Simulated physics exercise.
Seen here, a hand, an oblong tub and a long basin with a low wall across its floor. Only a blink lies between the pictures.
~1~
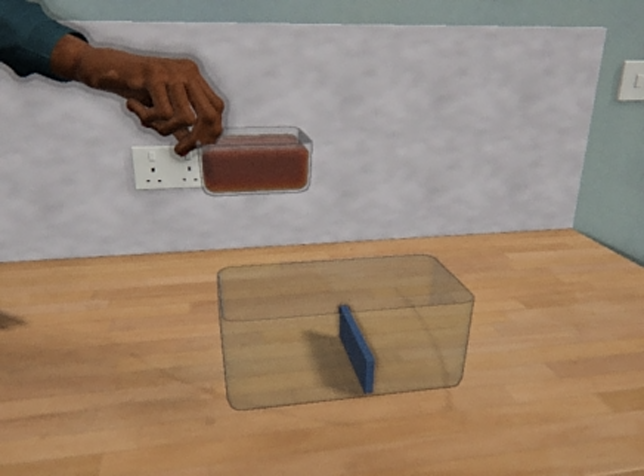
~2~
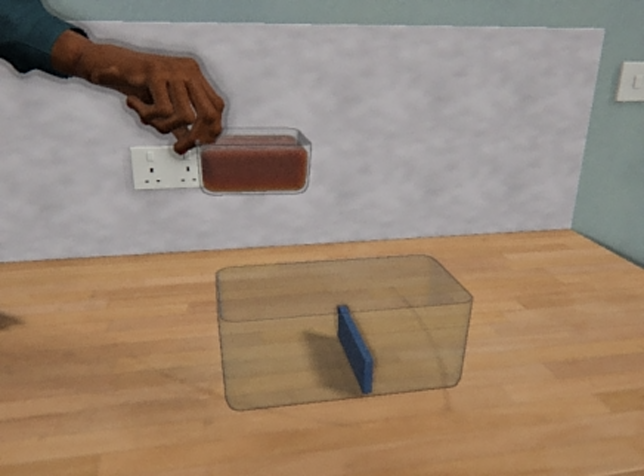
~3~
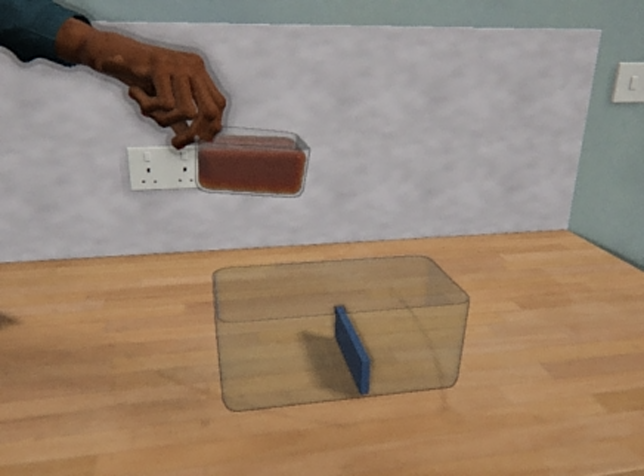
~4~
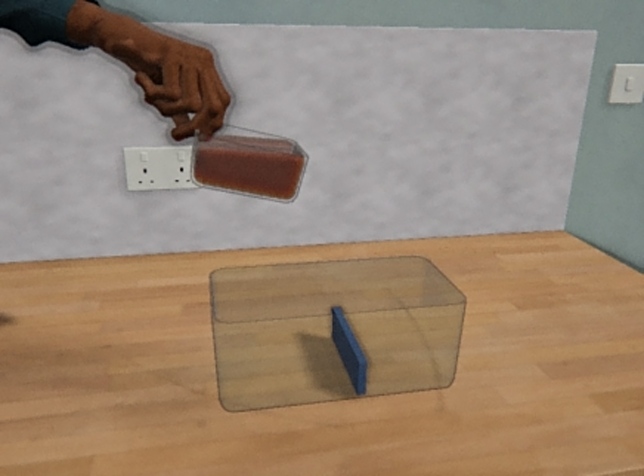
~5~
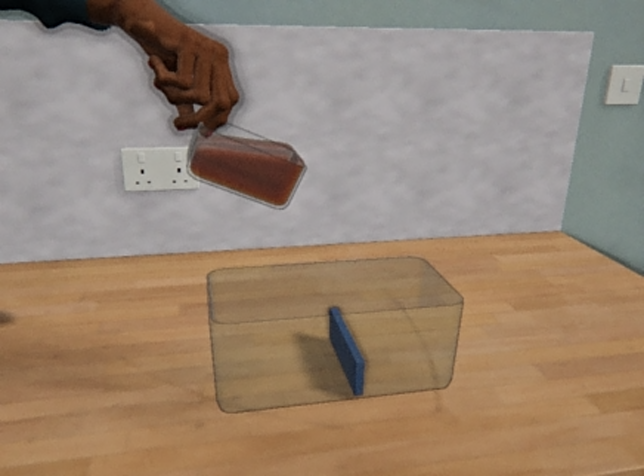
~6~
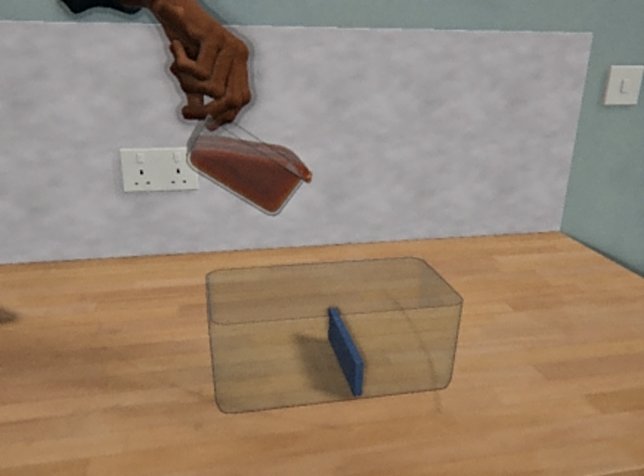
A hand tilts an oblong tub of reddish-brown tea rightward above a long clear basin.
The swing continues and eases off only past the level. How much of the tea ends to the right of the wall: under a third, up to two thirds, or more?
It comes to from a third to two thirds.
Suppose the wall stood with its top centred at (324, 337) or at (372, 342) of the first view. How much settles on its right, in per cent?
First some 80, then 20 per cent.
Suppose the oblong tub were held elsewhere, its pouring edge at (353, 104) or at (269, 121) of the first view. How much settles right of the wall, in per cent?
Roughly 80 per cent, and 5 per cent.
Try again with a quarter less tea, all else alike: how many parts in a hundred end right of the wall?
About 20 per cent.
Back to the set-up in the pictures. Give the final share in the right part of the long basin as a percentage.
Roughly 45 in a hundred.
A moment on, the oblong tub is tipped on its side and 11 per cent is still to pour, 12 is left of the wall and 20 right of it.
Next, the oblong tub is tipped right over and 2 per cent is still to pour, 45 is left of the wall and 47 right of it.
Then the oblong tub is tipped right over and 0 per cent is still to pour, 52 is left of the wall and 43 right of it.
Later the oblong tub is tipped right over and 0 per cent is still to pour, 54 is left of the wall and 43 right of it.
In the end 54 per cent lies left of the wall, 43 right of it and 3 outside.
